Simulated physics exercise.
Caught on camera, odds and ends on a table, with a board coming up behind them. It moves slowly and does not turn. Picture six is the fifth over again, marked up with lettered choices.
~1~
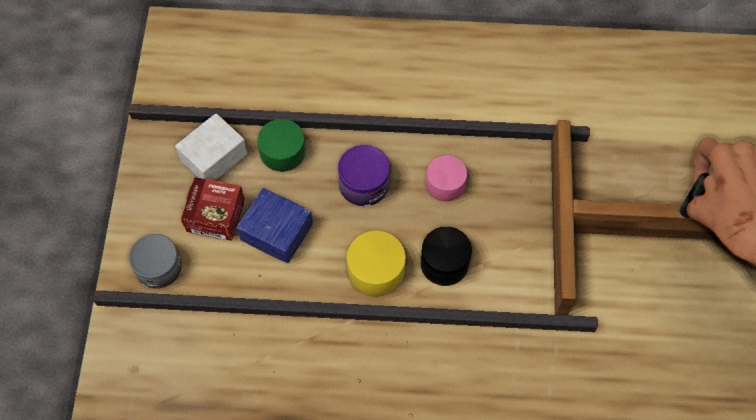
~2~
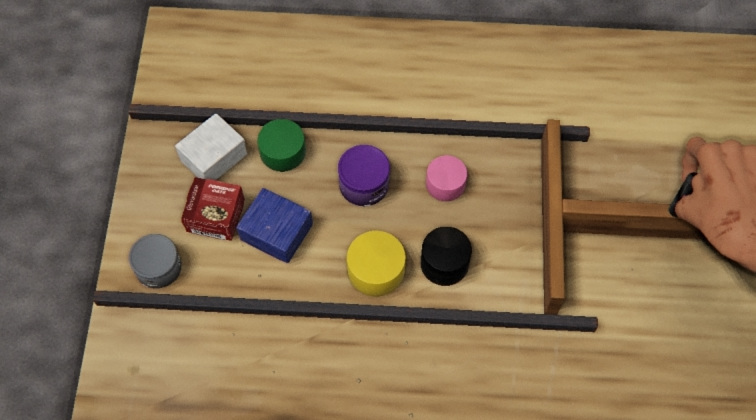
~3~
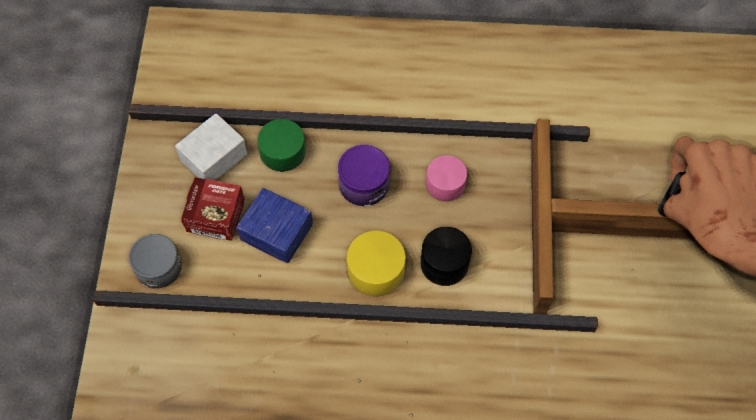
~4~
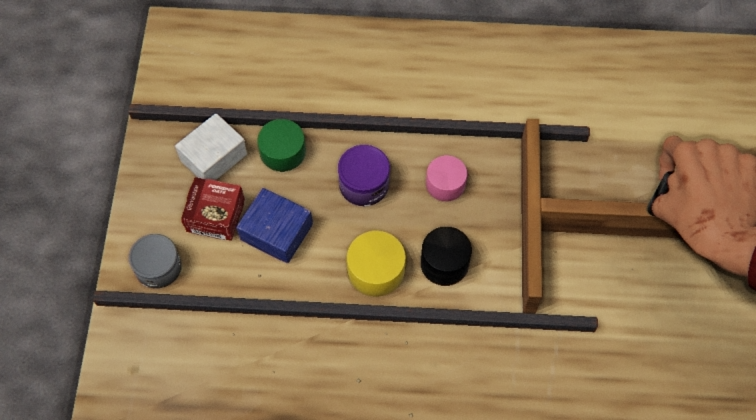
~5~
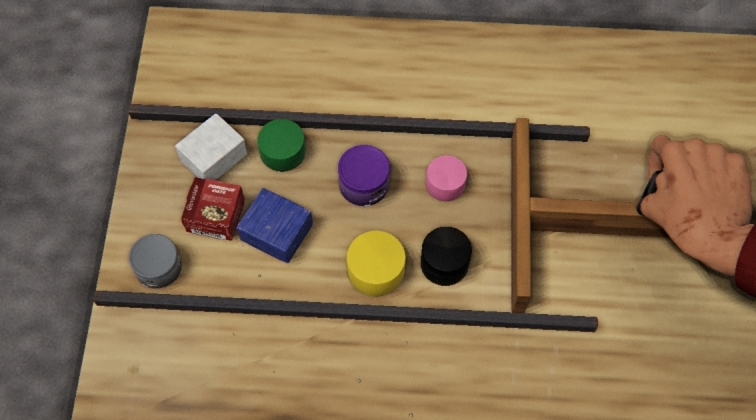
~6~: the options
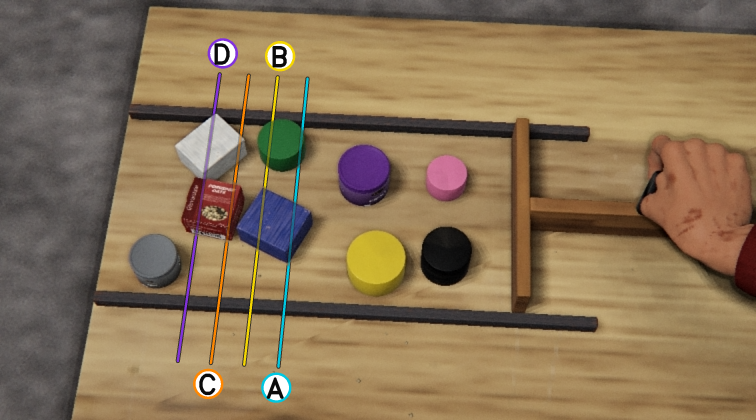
A hand slowly pushes a wooden board left toward small tins and blocks on a table.
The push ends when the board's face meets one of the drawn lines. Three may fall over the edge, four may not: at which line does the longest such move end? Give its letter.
As far as mark D.
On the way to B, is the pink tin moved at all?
Yes.
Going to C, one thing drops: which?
The red packet.
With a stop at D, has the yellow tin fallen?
No.
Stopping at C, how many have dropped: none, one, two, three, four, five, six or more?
In all, one.
On the marked copy, A at (294, 213); B at (262, 211); C at (231, 209); D at (200, 208).
Following D. Soon after the start, board (406, 197); yellow tin (321, 269); black tin (372, 251).
Later, board (288, 191); red packet (159, 192); grey jar (152, 265).
In the end, board (200, 187); red packet over the edge; grey jar (106, 267); one fallen.
As for the rest, A is within the limit but short; B is within the limit but short; C is within the limit but short.
